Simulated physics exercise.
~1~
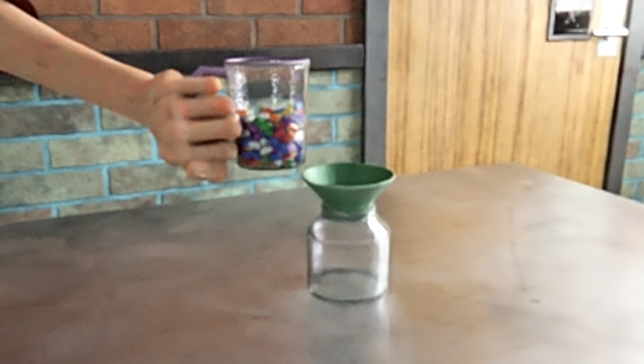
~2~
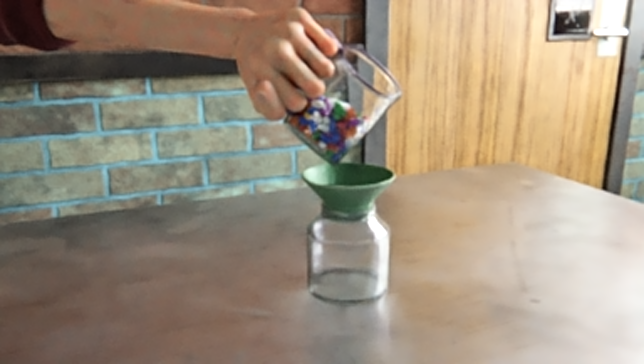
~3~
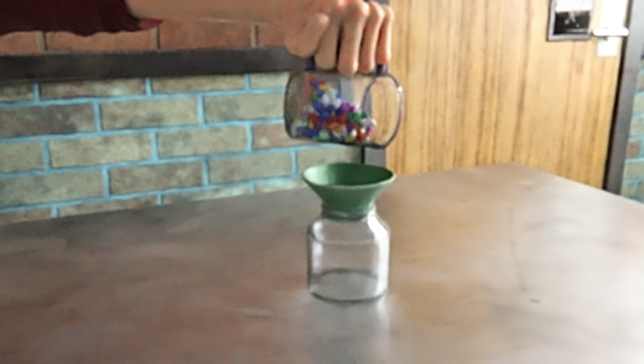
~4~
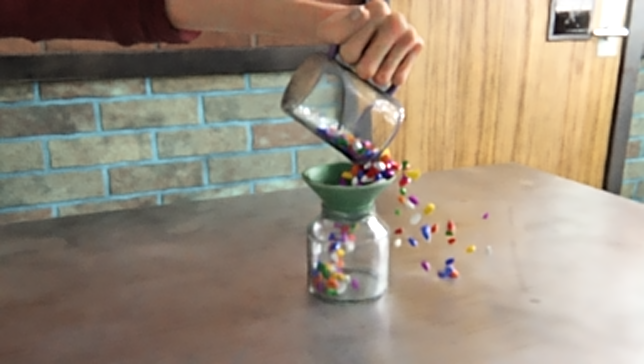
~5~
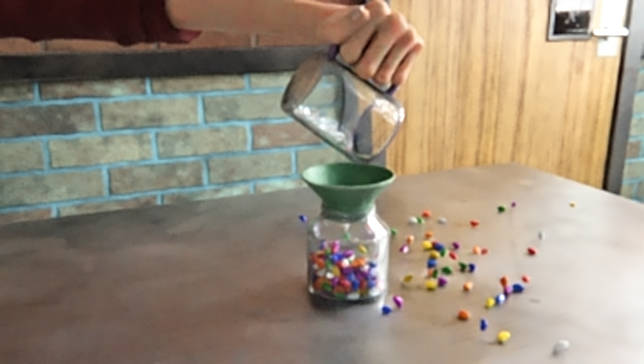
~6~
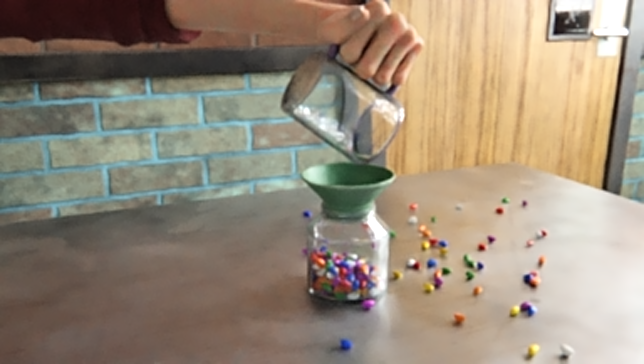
Colorful jelly beans tumbled from a clear glass cup as a hand tipped it over a green funnel set in a glass jar; most dropped into the jar, but plenty bounced off to the right and ended up scattered across the table.
